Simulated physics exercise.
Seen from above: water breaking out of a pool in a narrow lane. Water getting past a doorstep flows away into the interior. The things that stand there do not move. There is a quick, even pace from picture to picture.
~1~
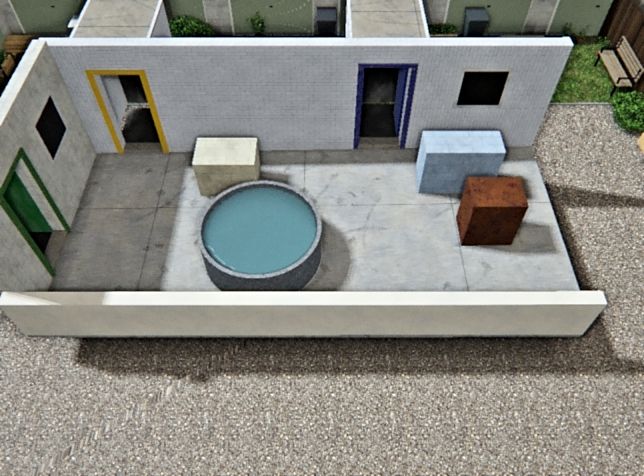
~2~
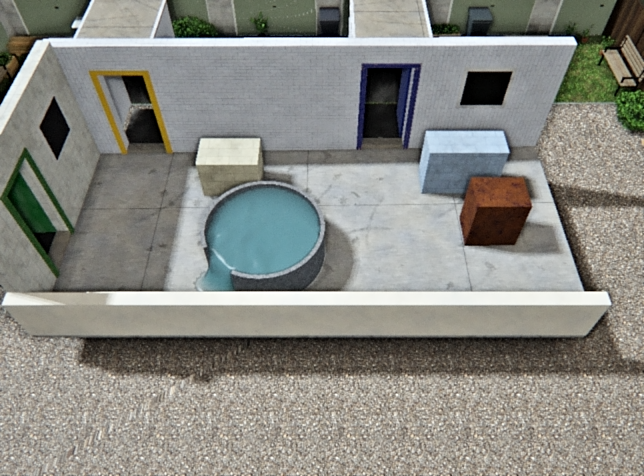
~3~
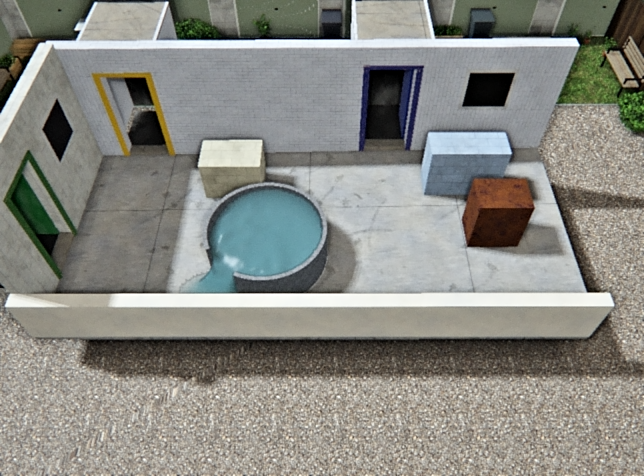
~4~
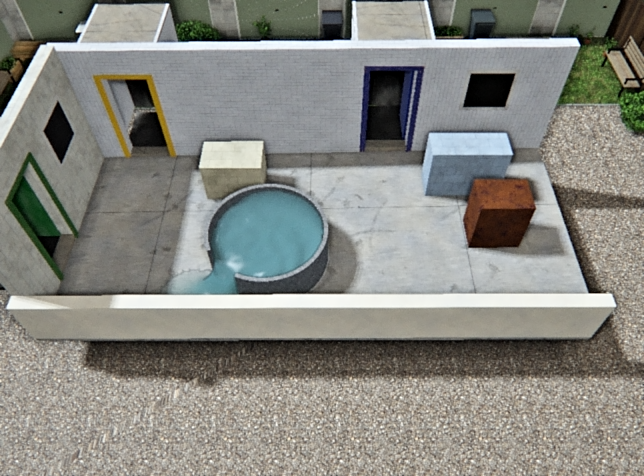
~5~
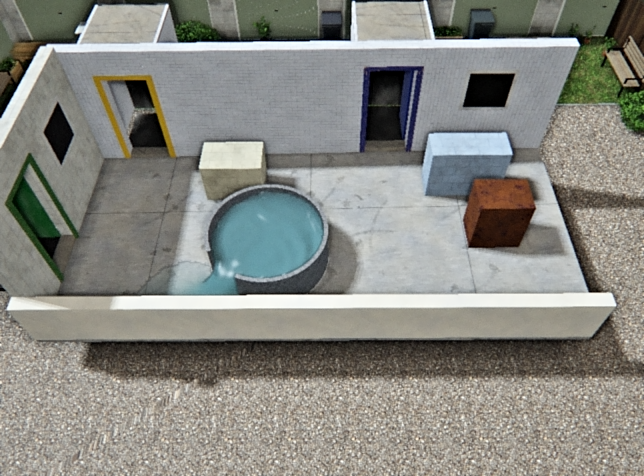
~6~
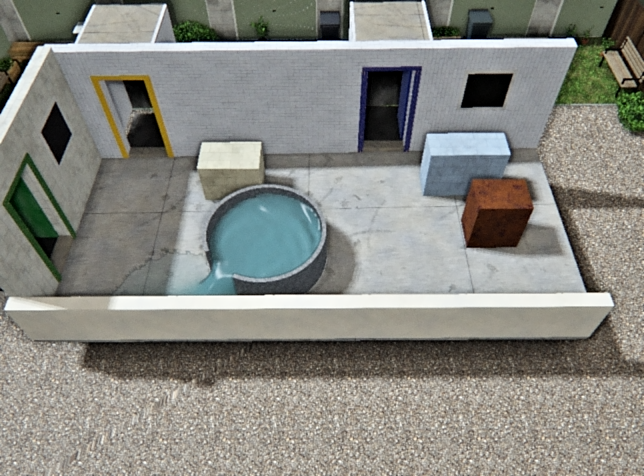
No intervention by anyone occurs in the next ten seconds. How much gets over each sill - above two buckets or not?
Outcome: The green door is going to be swamped. The blue door is going to stay within two buckets. The yellow door is going to be swamped.
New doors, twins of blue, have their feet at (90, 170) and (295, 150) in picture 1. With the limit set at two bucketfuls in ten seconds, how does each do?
Taking them in the order asked, one ends up above, the other ends up below.
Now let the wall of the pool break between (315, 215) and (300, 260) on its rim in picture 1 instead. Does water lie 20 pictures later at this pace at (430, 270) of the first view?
Answer: Soaked.
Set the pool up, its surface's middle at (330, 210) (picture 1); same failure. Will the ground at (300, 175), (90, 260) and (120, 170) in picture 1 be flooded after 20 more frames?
Going through the three places: Out of reach, in the spill, in the spill.
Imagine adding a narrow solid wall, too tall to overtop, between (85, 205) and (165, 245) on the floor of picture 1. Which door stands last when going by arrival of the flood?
My choice is the one in blue.
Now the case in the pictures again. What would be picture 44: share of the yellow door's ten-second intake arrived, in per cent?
About 60 per cent.
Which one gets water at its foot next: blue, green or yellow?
I'd say the green-painted one.
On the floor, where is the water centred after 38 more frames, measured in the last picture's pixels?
Near (214, 240) in the last view.
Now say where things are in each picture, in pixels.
In the first frame, the round pool at (260, 229) is whole and still.
In the second frame, water pours out at (222, 278) and has run to a hidden place.
In the third frame, water pours out at (224, 280) and has run to a hidden place.
In the fourth frame, water pours out at (226, 282) and has run to a hidden place.
In the fifth frame, the front is at a hidden place, out from the gap at (226, 282).
In the sixth frame, the front is at a hidden place, out from the gap at (224, 282).
A moment on, water covers 15 % of the floor; the green door wet at the sill, nothing in, the blue door not reached, the yellow door not reached.
Next, water covers 30 % of the floor; the green door over two buckets in, the blue door not reached, the yellow door not reached.
Then, water covers 45 % of the floor; the green door far over two buckets in, the blue door not reached, the yellow door over two buckets in.
Later, water covers 65 % of the floor; the green door far over two buckets in, the blue door wet at the sill, nothing in, the yellow door far over two buckets in.
In the end, water covers 90 % of the floor; the green door far over two buckets in, the blue door wet at the sill, nothing in, the yellow door far over two buckets in.
